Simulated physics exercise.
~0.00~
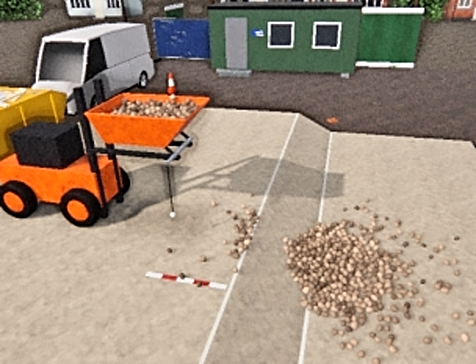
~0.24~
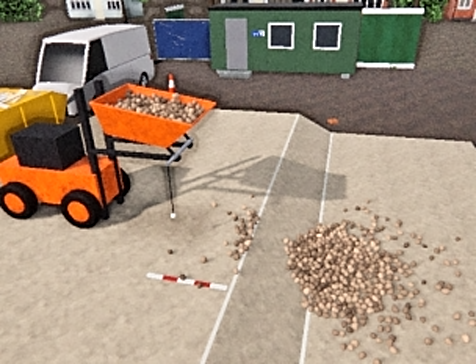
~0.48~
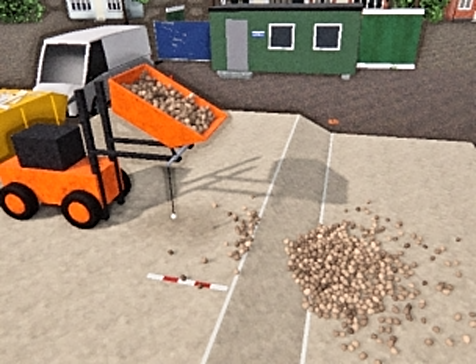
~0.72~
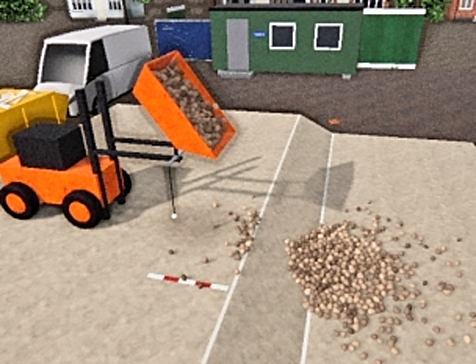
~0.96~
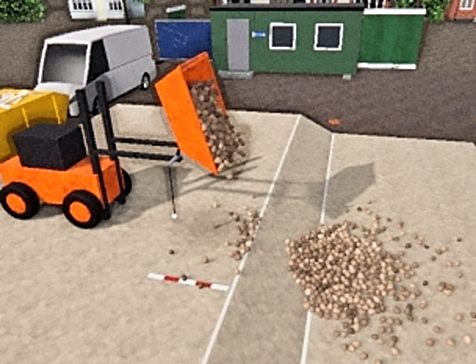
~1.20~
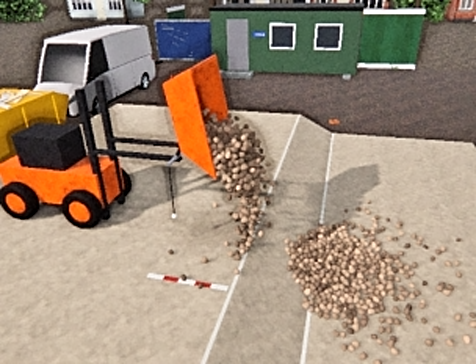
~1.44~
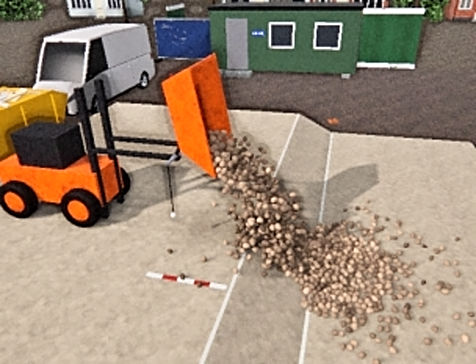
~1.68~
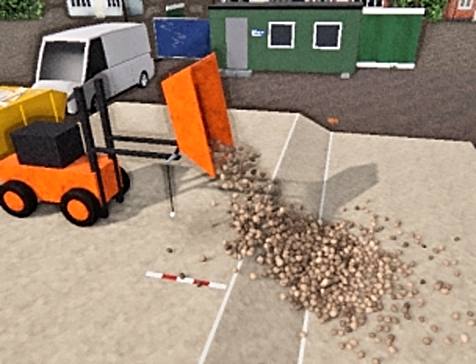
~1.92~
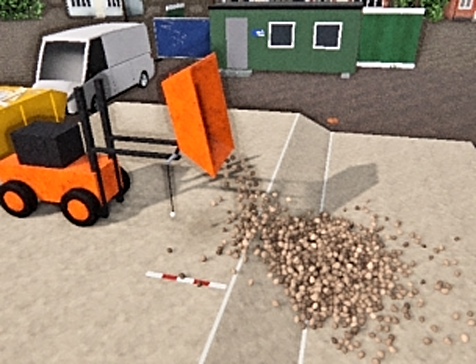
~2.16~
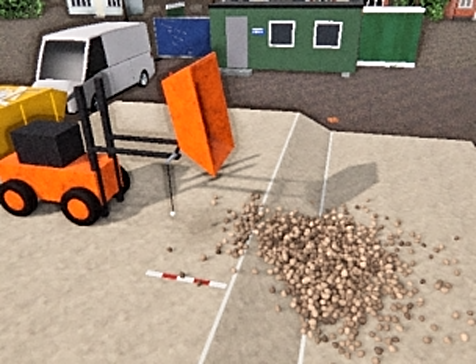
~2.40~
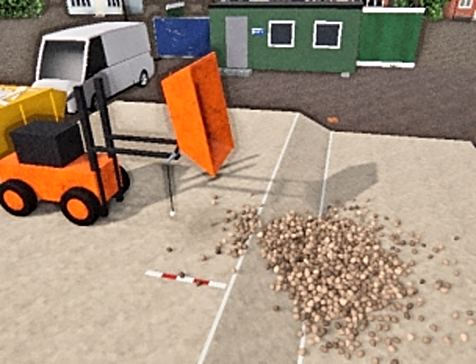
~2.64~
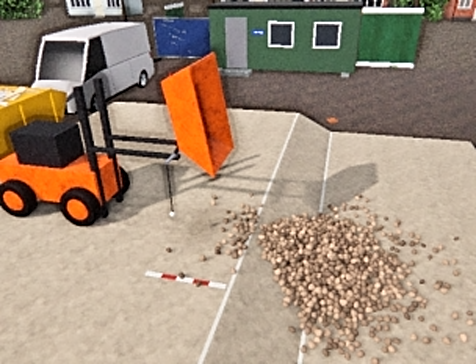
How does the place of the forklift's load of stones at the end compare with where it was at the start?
At the start the load sat up in the orange skip on the left. By the end it lay on the ground lower down and further right, spread over the white-lined strip and mixed into the older pile.
